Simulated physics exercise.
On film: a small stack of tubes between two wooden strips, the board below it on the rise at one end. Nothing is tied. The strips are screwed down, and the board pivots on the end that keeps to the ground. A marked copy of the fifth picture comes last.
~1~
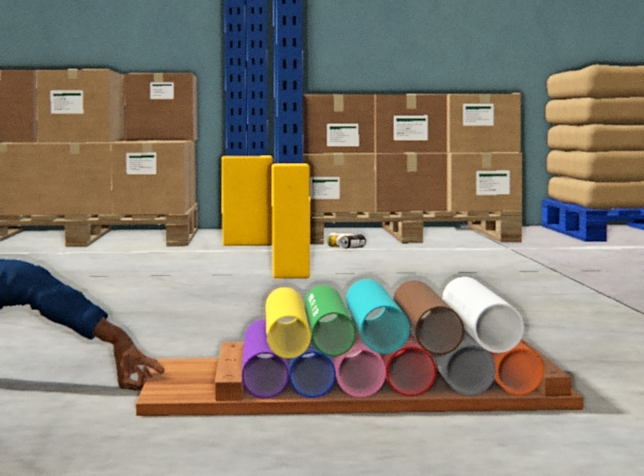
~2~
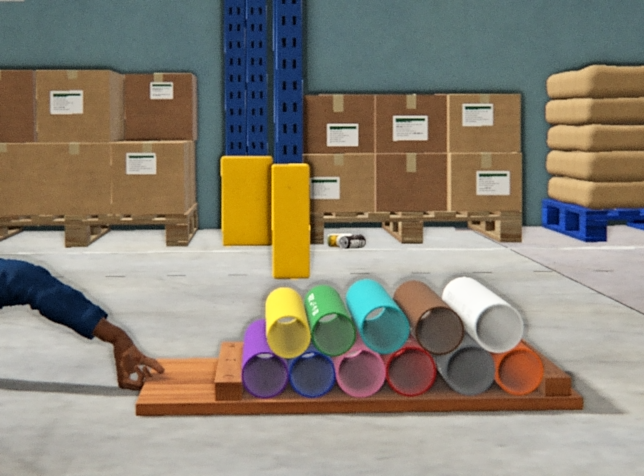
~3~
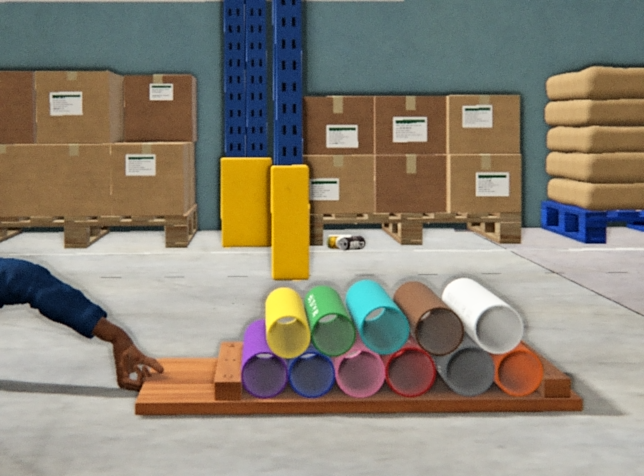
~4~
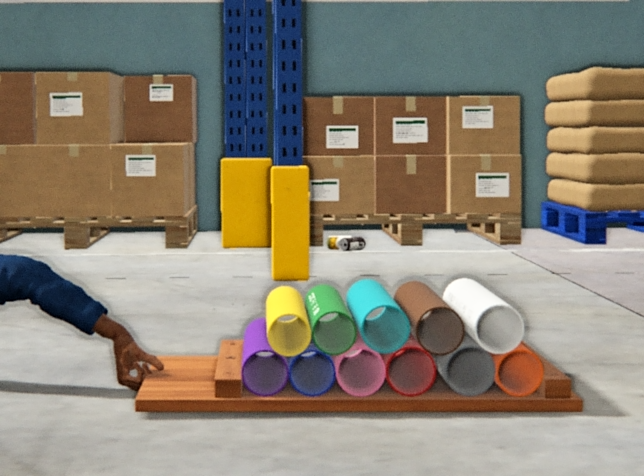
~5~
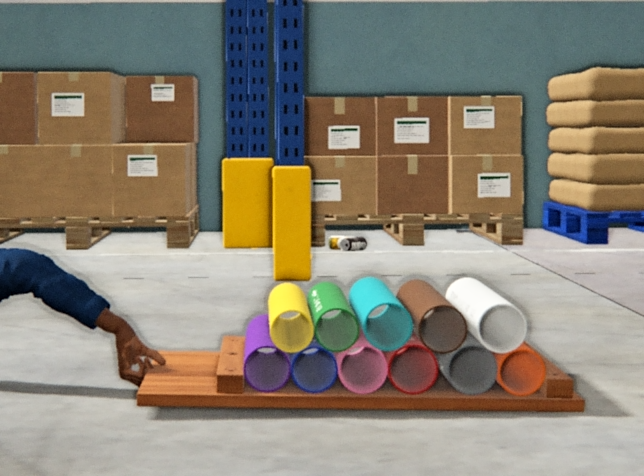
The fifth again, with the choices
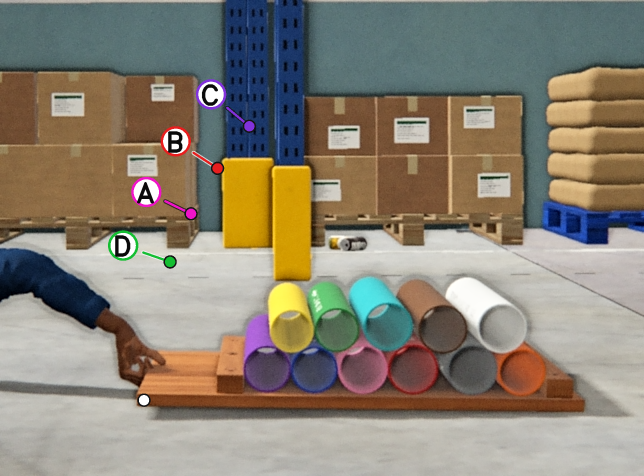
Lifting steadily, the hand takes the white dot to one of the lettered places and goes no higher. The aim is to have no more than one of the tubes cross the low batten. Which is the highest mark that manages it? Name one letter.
The answer is mark A.
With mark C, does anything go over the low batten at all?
At C: Yes.
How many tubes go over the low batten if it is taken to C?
With C, five.
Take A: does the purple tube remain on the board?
Yes.
On the marked copy, A at (191, 214); B at (217, 168); C at (249, 126); D at (170, 262); the white dot at (144, 400).
With A. Early on, board at 16°.
Further on, board at 27°.
At the end, board at 27°, one over the low batten (white).
As for the rest, B five over the low batten; C five over the low batten; D none over the low batten.
